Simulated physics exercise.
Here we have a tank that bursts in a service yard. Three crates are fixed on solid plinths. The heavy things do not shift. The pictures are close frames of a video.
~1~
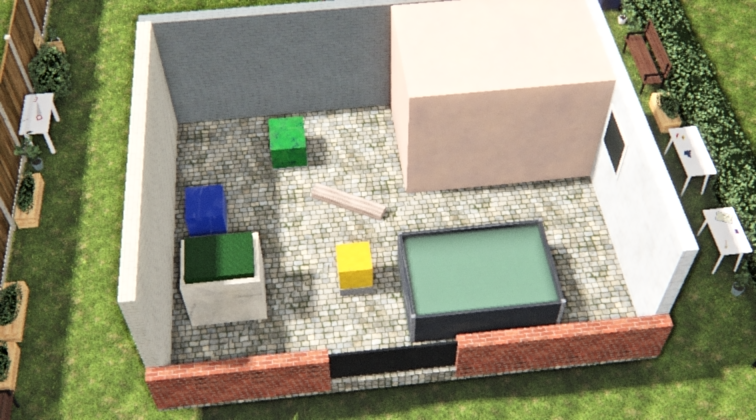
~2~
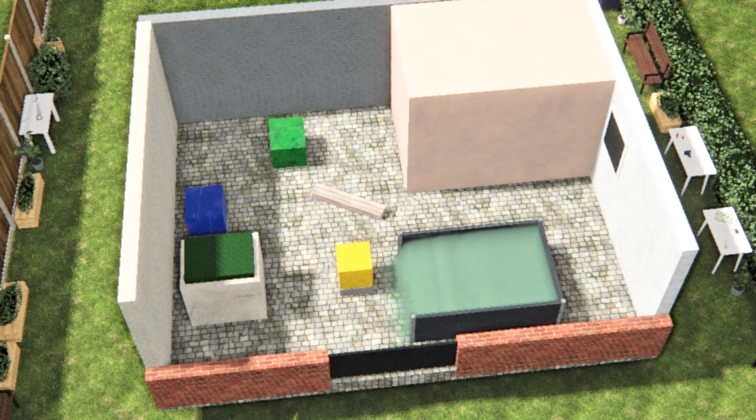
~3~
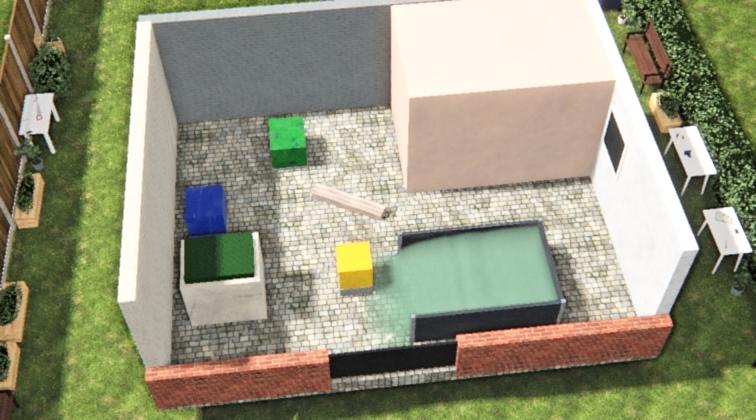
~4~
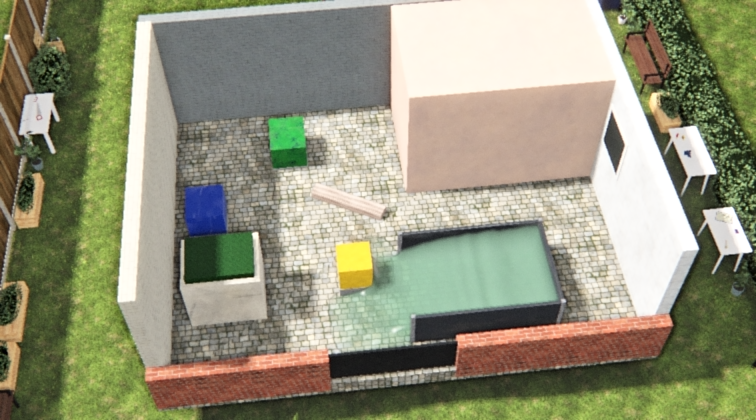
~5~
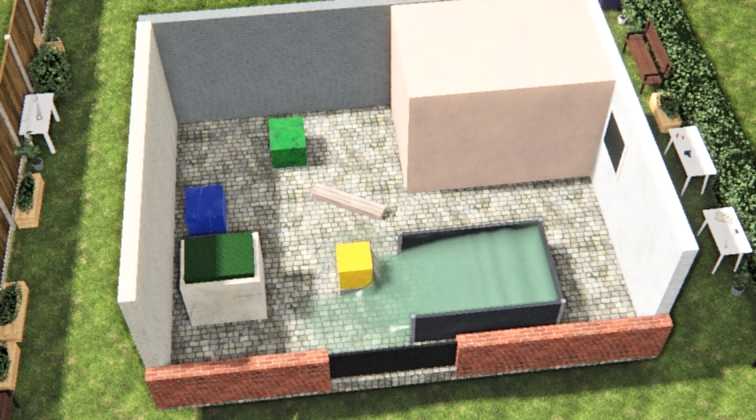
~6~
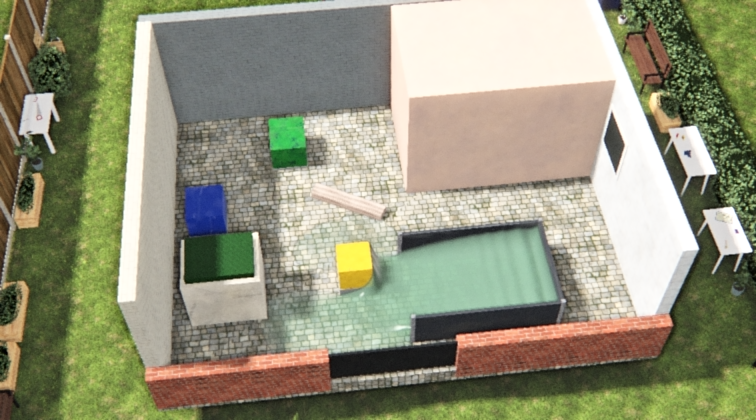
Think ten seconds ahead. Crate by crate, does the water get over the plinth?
One by one: The yellow crate is soaked; the blue crate is soaked; the green crate is soaked.
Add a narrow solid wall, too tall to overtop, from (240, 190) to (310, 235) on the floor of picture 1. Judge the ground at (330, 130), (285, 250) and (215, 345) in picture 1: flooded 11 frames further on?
One after the other: Free of water, wet, under water.
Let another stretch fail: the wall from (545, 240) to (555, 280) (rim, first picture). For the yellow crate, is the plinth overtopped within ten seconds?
My reading: Yellow crate is spared.
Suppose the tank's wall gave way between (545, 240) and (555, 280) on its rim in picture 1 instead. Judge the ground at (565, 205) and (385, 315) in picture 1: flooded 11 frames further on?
As listed: Wet, dry.
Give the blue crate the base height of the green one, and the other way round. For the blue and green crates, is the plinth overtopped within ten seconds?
One by one: Blue gets wet, green ends up wet.
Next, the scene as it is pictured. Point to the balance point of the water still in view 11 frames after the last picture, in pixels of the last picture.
Near (362, 299).
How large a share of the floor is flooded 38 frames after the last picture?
Close to 80 %.
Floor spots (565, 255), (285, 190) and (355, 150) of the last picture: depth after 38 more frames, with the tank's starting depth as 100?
Roughly 0, 10 and 2 per cent, in turn.
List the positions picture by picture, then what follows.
In the first picture, still water in the tank at (479, 269).
In the second picture, the front is at a hidden place, out from the gap at (407, 292).
In the third picture, the front is at a hidden place, out from the gap at (407, 293).
In the fourth picture, water pours out at (407, 293) and has run to a hidden place.
In the fifth picture, water pours out at (407, 294) and has run to (310, 347).
In the sixth picture, water pours out at (407, 294) and has run to (267, 327).
A moment on, water covers 35 % of the floor; the yellow crate water round its plinth, the blue crate water round its plinth, the green crate not reached.
Next, water covers 50 % of the floor; the yellow crate water round its plinth, the blue crate water round its plinth, the green crate water round its plinth.
Then, water covers 65 % of the floor; the yellow crate water round its plinth, the blue crate water round its plinth, the green crate water round its plinth.
Later, water covers 80 % of the floor; the yellow crate water round its plinth, the blue crate water round its plinth, the green crate water round its plinth.
In the end, water covers 100 % of the floor; the yellow crate was topped, the blue crate was topped, the green crate was topped.
